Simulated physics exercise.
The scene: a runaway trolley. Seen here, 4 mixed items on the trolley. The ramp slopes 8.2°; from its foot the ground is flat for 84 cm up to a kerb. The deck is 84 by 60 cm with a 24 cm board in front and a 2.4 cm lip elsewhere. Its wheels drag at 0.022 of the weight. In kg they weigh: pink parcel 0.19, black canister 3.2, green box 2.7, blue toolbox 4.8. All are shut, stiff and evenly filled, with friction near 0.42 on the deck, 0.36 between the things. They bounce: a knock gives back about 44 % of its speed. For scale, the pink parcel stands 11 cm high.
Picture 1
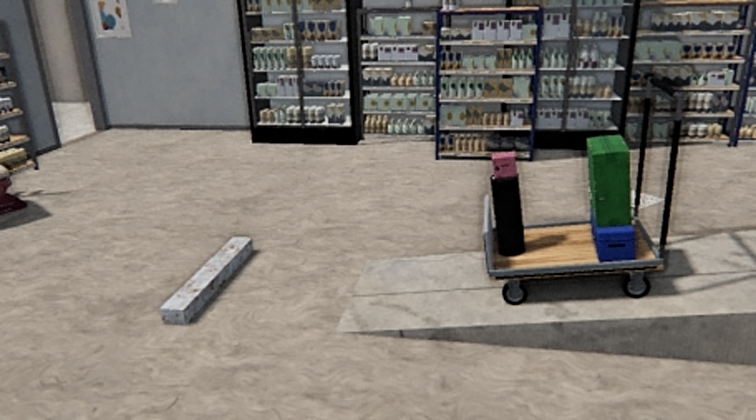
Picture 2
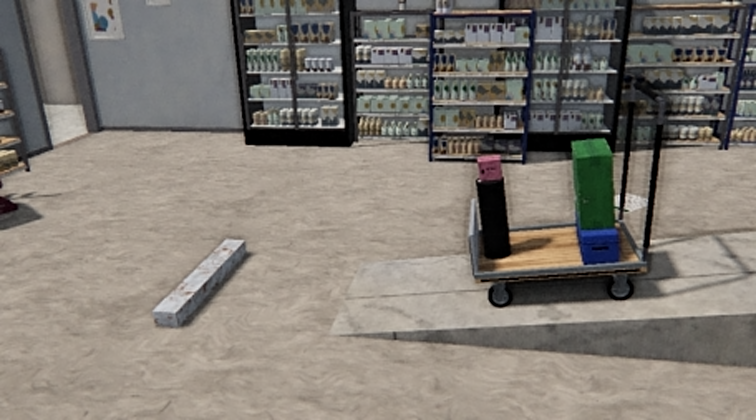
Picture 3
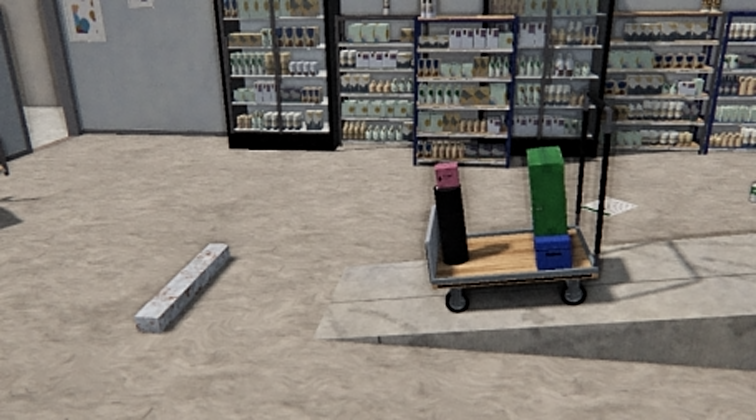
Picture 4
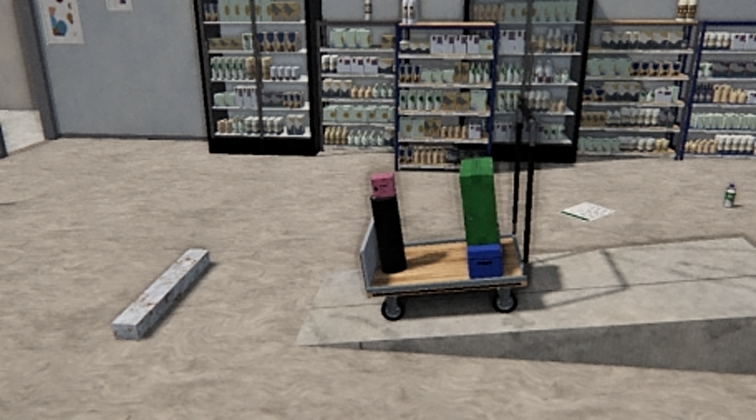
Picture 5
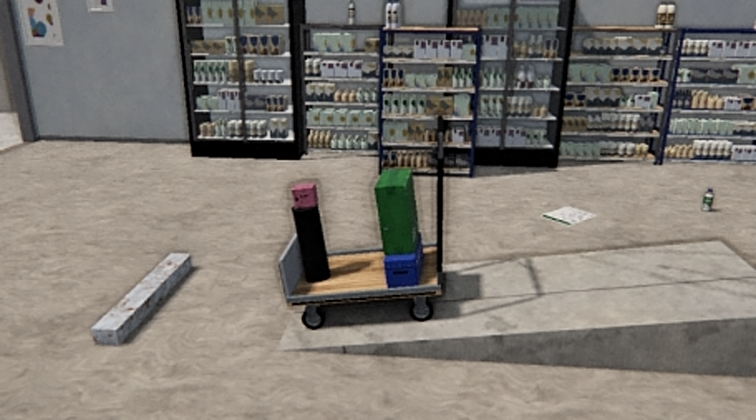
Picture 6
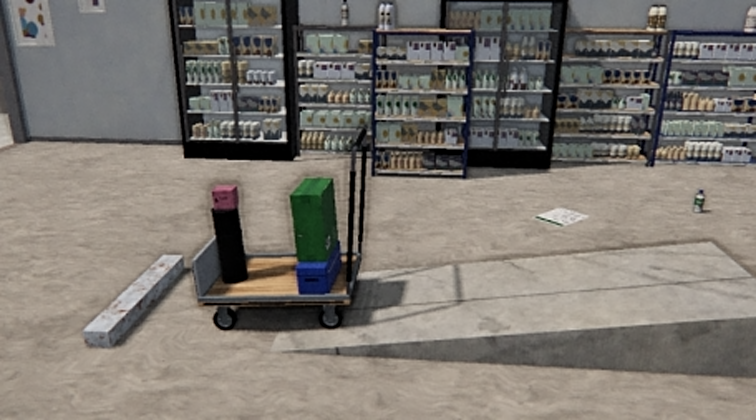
A flat trolley carrying a pink parcel on a black canister and a green box on a blue toolbox rolls left down a low ramp in front of stocked shop shelves. It leaves the ramp's foot and crosses the flat floor, closing in on a pale kerb with its load still stacked.
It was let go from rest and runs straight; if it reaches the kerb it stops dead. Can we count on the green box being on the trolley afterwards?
The green box is still aboard.
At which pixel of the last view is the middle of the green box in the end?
Around (174, 220).
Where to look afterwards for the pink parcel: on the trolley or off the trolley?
The pink parcel ends off the trolley.
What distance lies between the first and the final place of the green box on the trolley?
About 36 cm.
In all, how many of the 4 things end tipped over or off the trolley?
In all, 1.
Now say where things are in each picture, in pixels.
In the first picture, 168 cm to the kerb; green box (609, 180); pink parcel (505, 165).
In the second picture, 165 cm to the kerb; blue toolbox (596, 234); pink parcel (490, 168).
In the third picture, 150 cm to the kerb; black canister (452, 224); blue toolbox (551, 241).
In the fourth picture, 126 cm to the kerb; pink parcel (384, 185); black canister (389, 233).
In the fifth picture, 91 cm to the kerb; blue toolbox (405, 259); pink parcel (305, 196).
In the sixth picture, 46 cm to the kerb; green box (316, 219); black canister (230, 244).
Then, 0.40 s after the last picture, trolley at the kerb; pink parcel now off the trolley; green box slid 15 cm near (211, 221); blue toolbox slid 13 cm.
Then, 0.50 s after the last picture, trolley at the kerb; green box slid 26 cm near (191, 220); blue toolbox slid 21 cm; black canister tipped 9° from how it sat.
Then, 0.70 s after the last picture, trolley at the kerb; green box tipped 6° from how it sat near (175, 220); blue toolbox slid 24 cm; black canister slid 2 cm.
Then, 1.00 s after the last picture, green box resting near (175, 220).
By the end, off the trolley, pink parcel; not toppled but over 10 cm from the start, green box and blue toolbox; black canister in place, give or take 10 cm. Seen from the same camera at the end, green box near (174, 220).
